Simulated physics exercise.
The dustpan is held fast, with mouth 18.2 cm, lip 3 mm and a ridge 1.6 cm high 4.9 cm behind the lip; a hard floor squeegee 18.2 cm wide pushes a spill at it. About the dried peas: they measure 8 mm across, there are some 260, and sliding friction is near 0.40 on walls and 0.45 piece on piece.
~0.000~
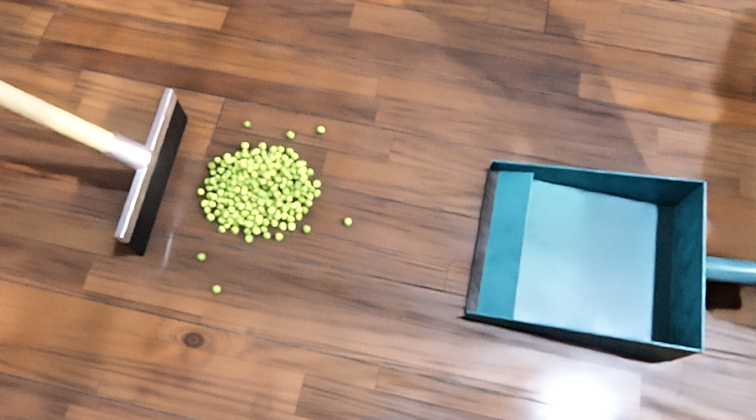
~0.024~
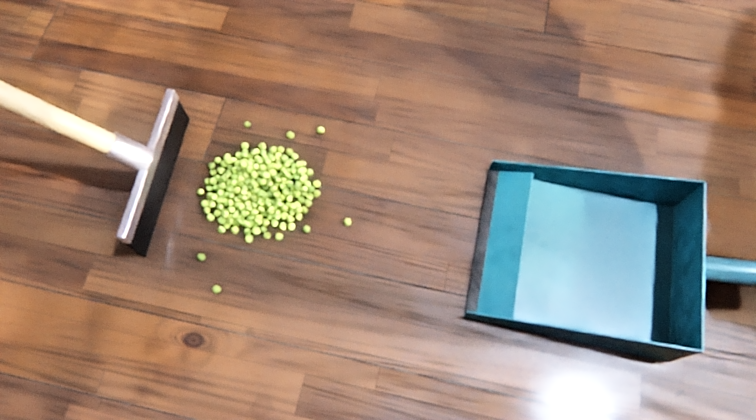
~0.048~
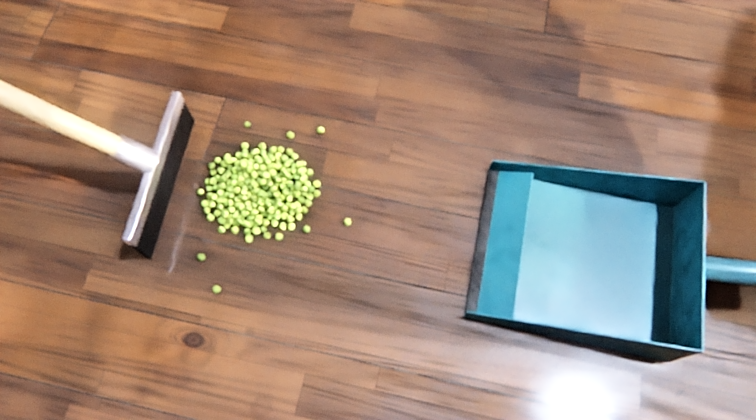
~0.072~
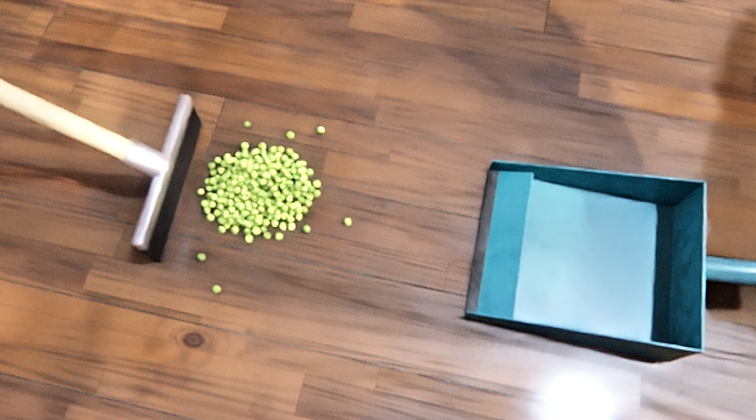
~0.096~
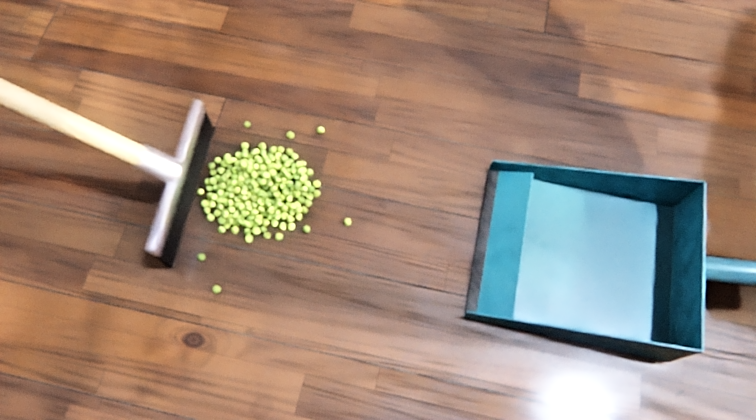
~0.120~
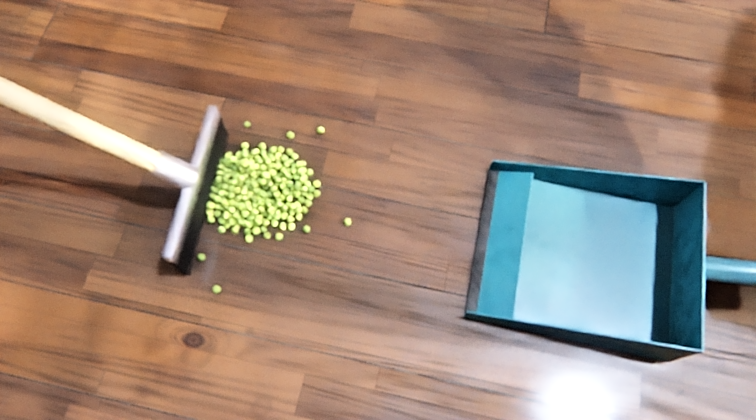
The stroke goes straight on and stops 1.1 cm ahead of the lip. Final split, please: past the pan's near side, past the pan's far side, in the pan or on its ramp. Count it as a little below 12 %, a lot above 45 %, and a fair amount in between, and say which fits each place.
Past the pan's near side: A fair amount, past the pan's far side: A fair amount, in the pan or on its ramp: A fair amount.
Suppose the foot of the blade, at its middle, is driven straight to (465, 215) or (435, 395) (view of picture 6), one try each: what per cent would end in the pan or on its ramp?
About 50 and 0 per cent.
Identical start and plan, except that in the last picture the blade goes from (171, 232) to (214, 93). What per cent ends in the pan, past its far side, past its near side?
You'd see pan at 20, far at 35 and near at 10.
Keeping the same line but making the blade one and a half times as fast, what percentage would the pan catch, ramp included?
About 40 %.
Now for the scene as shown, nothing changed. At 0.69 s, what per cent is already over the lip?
Roughly 30 % by then.
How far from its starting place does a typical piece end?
I'd say near 28 cm.
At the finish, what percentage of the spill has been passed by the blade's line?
Estimate: About 25 %.
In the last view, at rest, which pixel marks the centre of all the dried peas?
Centre at rest, approx.: (478, 251) px.
After 0.31 s, middle of the blade 17 cm from the lip; 0 % over the lip, far side 10 %, near side 5 %.
Then, at 0.44 s, middle of the blade 6 cm from the lip; 0 % over the lip, far side 15 %, near side 15 %.
After 0.69 s, middle of the blade 2 cm from the lip; 30 % over the lip, far side 15 %, near side 15 %.
At rest (1.6 s), near side 15 %, far side 15 %, pan 30 %, in front of the lip or behind the blade 35 %.
